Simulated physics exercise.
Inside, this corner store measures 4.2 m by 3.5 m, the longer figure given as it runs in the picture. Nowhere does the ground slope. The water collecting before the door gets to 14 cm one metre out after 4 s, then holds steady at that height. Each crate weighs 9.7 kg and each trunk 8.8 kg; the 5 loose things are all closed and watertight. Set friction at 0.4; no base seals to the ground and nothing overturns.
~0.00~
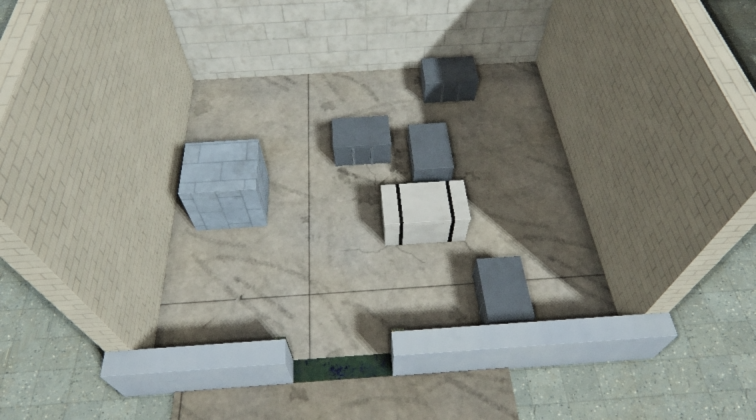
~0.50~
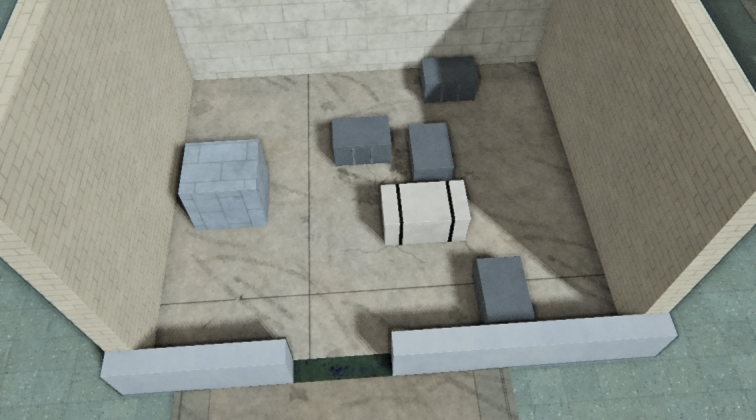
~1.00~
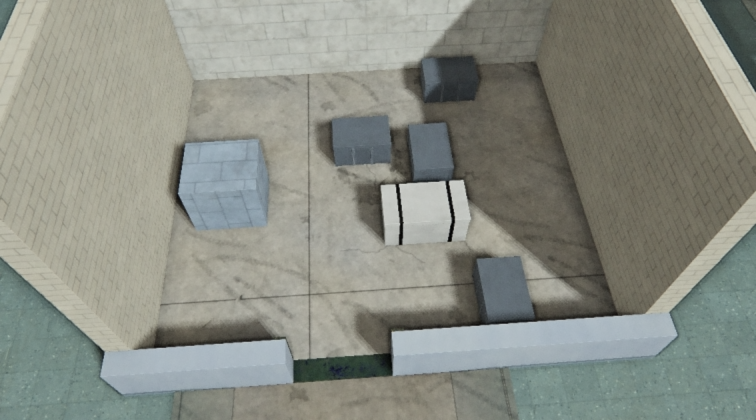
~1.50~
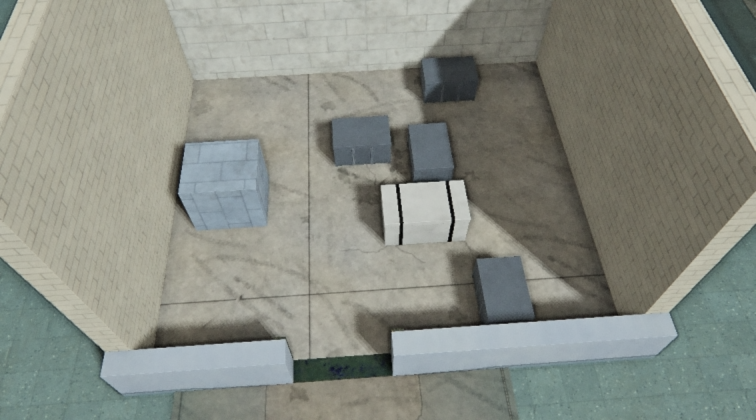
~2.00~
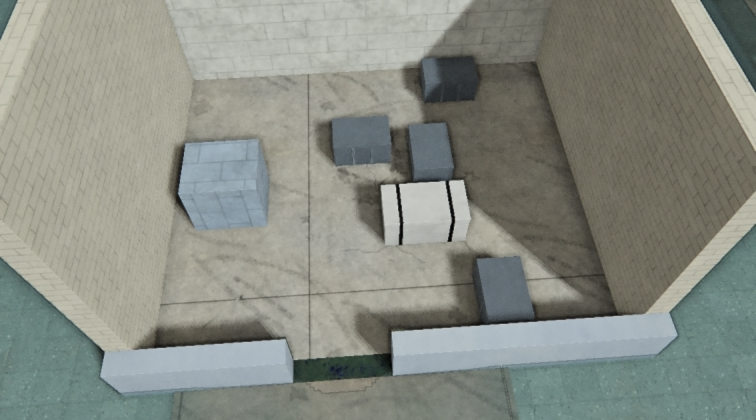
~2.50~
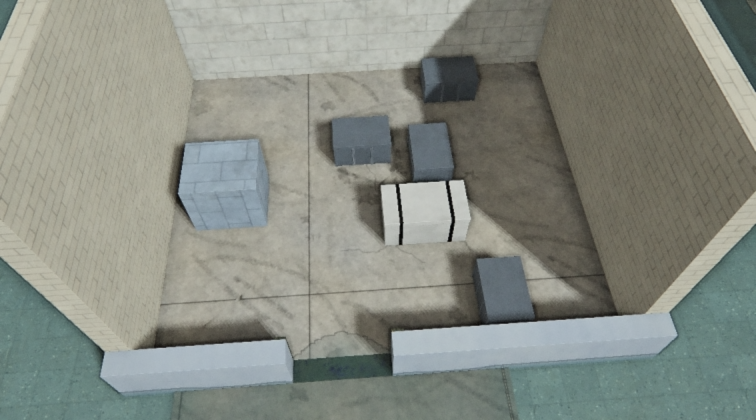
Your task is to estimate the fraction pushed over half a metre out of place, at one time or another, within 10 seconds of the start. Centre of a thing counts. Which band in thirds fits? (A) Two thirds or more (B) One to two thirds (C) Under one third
The answer is C.
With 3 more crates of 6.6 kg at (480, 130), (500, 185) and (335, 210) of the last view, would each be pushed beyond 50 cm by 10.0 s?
Order as asked - falls below the limit, falls below the limit, exceeds the limit.
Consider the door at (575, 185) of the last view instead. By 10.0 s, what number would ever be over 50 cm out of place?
Result: 1.
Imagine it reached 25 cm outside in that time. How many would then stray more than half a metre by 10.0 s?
In that case the number is 4.
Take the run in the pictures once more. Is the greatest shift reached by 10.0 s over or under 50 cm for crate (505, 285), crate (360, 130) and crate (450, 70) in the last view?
So that's inside it for the first, beyond it for the second and inside it for the last.
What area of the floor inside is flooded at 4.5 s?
At that time the wet patch spans about 4.0 m2.
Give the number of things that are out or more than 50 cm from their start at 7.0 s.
By my tally, 0.
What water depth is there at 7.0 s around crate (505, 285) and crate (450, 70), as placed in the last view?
I'd estimate 1 cm for the first and 1 cm for the second.
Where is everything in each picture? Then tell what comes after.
A crate at (449, 69), on the bottom; a crate at (361, 131), on the bottom; water covers 0.0 m2; 0 of 5 have shifted, in the first frame.
A crate at (449, 69) rests on the ground; a crate at (361, 131) rests on the ground; water covers 0.0 m2; 0 of 5 have shifted, in the second frame.
A crate at (449, 69), on the bottom; a crate at (361, 131) rests on the ground; water covers 0.0 m2; 0 of 5 have shifted, in the third frame.
A crate at (449, 69) rests on the ground; a crate at (361, 131) rests on the ground; 0.0 m2 under water; 0 of 5 have shifted, in the fourth frame.
A crate at (449, 69) rests on the ground; a crate at (361, 131) rests on the ground; water covers 0.0 m2; 0 of 5 have shifted, in the fifth frame.
A crate at (449, 69) rests on the ground; a crate at (361, 131), on the bottom; 0.1 m2 under water; 0 of 5 have shifted, in the sixth frame.
After 3.5 s 0 of 5 are over 50 cm from their spots; 0 afloat.
After 4.5 s 0 of 5 are over 50 cm from their spots; 0 afloat.
After 7.0 s 0 of 5 are over 50 cm from their spots; 0 afloat.
After 10.0 s 1 of 5 are over 50 cm from their spots, and 1 have been at some point; 1 afloat.
